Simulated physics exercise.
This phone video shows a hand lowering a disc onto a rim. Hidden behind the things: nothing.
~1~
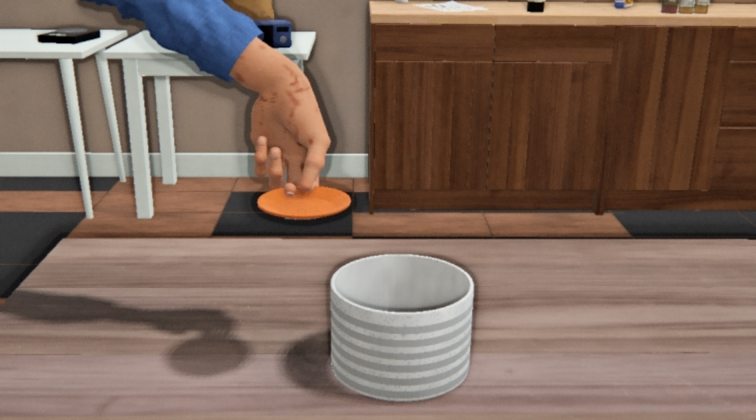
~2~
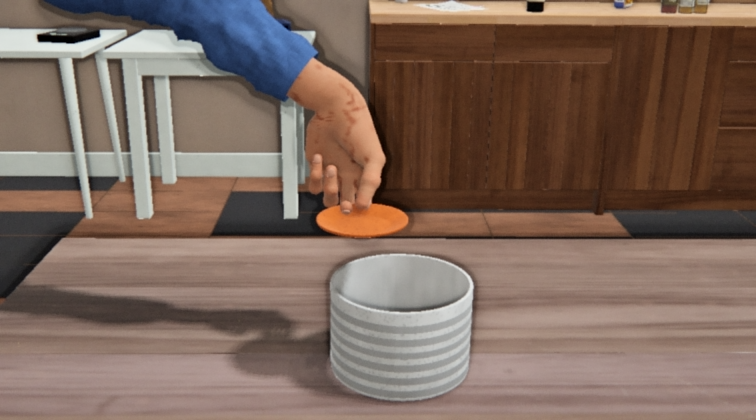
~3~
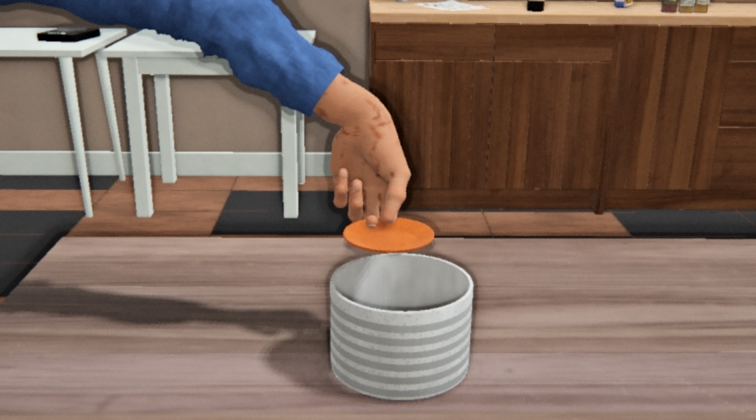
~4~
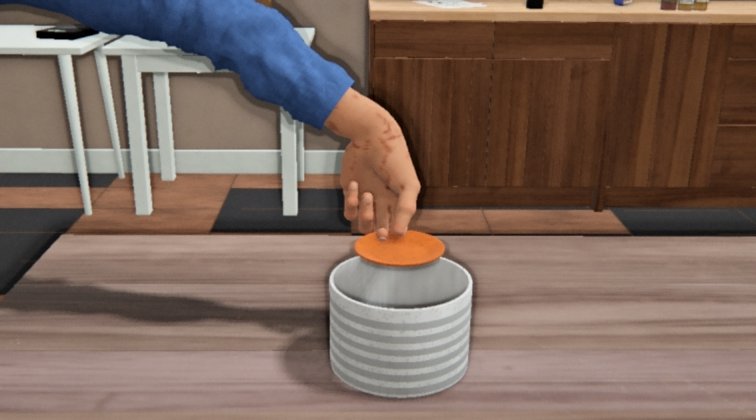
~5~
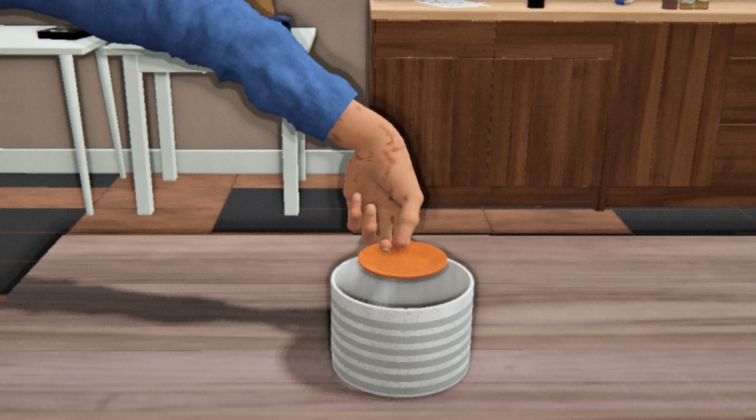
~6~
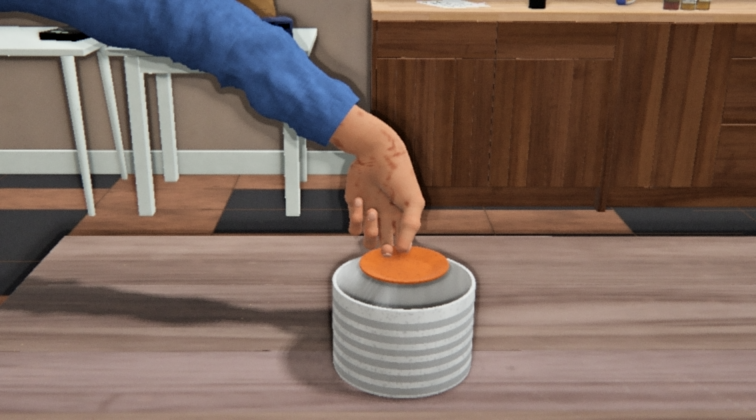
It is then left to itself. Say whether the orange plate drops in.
It is swallowed up.
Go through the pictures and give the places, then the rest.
The first frame shows still on the way; orange plate (304, 205); mug (401, 324).
The second frame shows still on the way; orange plate (362, 223); mug (401, 324).
The third frame shows still on the way; orange plate (389, 238); mug (401, 323).
The fourth frame shows still on the way; orange plate (399, 251); mug (400, 321).
The fifth frame shows still on the way; orange plate (403, 262); mug (401, 320).
The sixth frame shows in place, still held; orange plate (404, 268); mug (403, 321).
Then, 0.12 s after the last picture, orange plate moved a little near (403, 292).
Then, 0.18 s after the last picture, orange plate falling near (402, 341).
Then, 0.28 s after the last picture, orange plate down below near (402, 348).
At rest, the orange plate slips past the rim, near (402, 354).
